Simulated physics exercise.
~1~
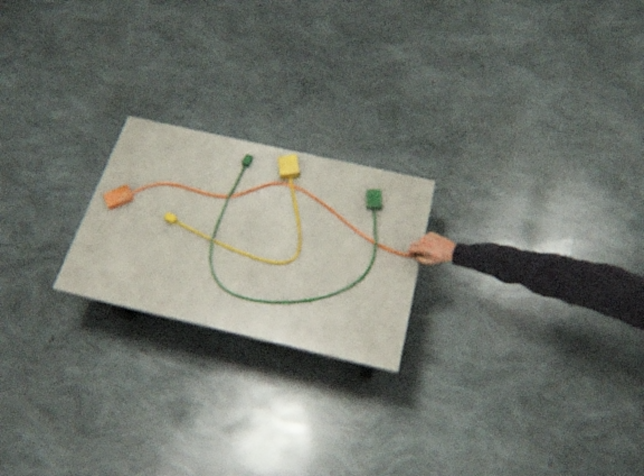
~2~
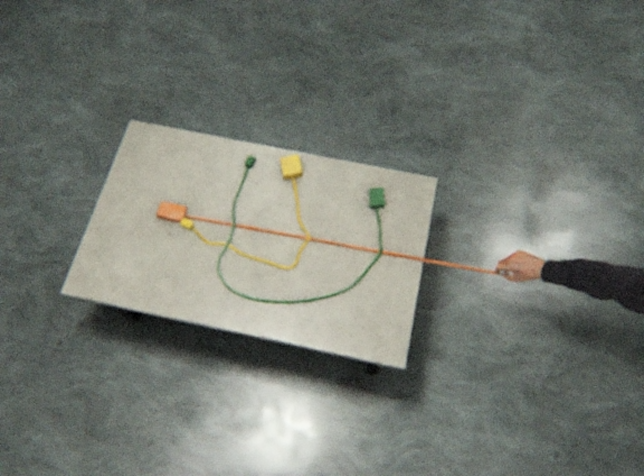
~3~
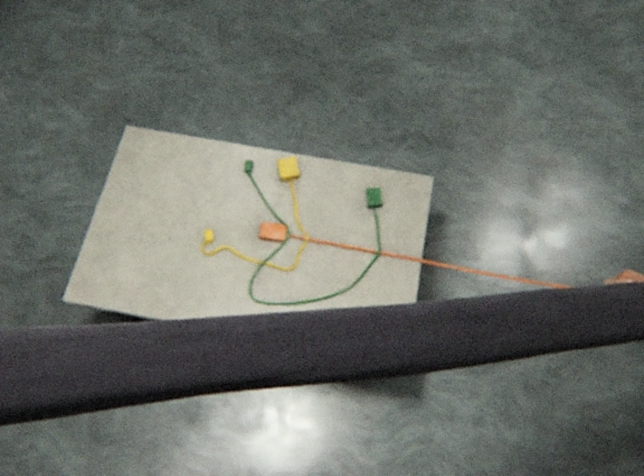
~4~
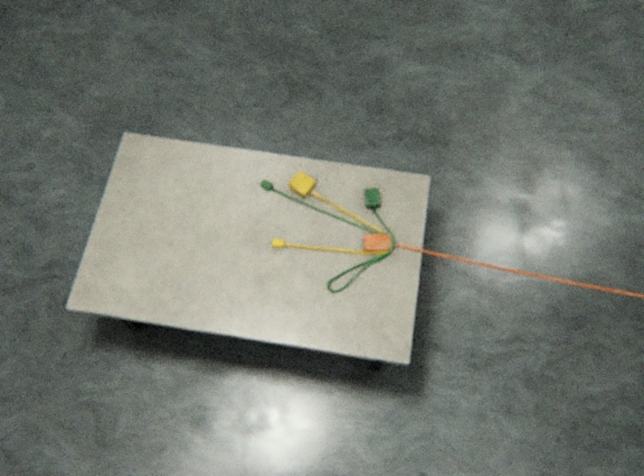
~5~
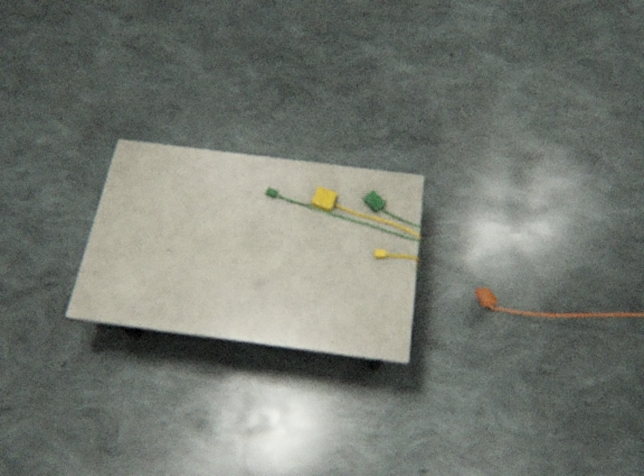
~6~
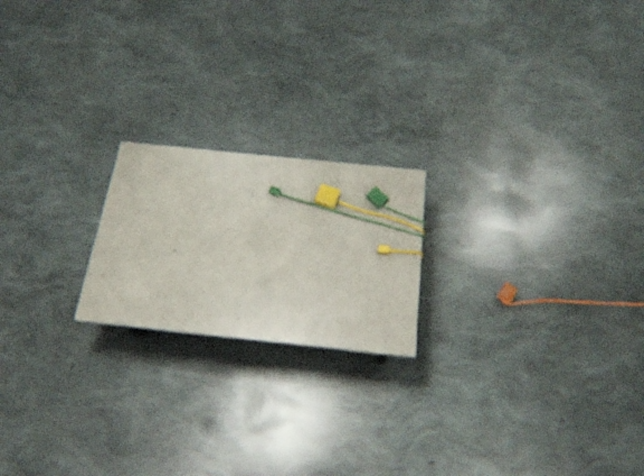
To begin with, orange, yellow and green leads overlap on a pale side table, and a hand reaching in from the right grips the orange one. The hand pulls it rightwards, straightening the lead and dragging its orange charger across the table. As a dark shape sweeps across the near side, the orange charger catches the other leads, bunching them towards the right edge and drawing the small yellow plug along. The yellow charger shifts a little too, while the green charger merely turns. Finally, the orange charger lies beyond the table, with the yellow and green leads stretched to its right edge.
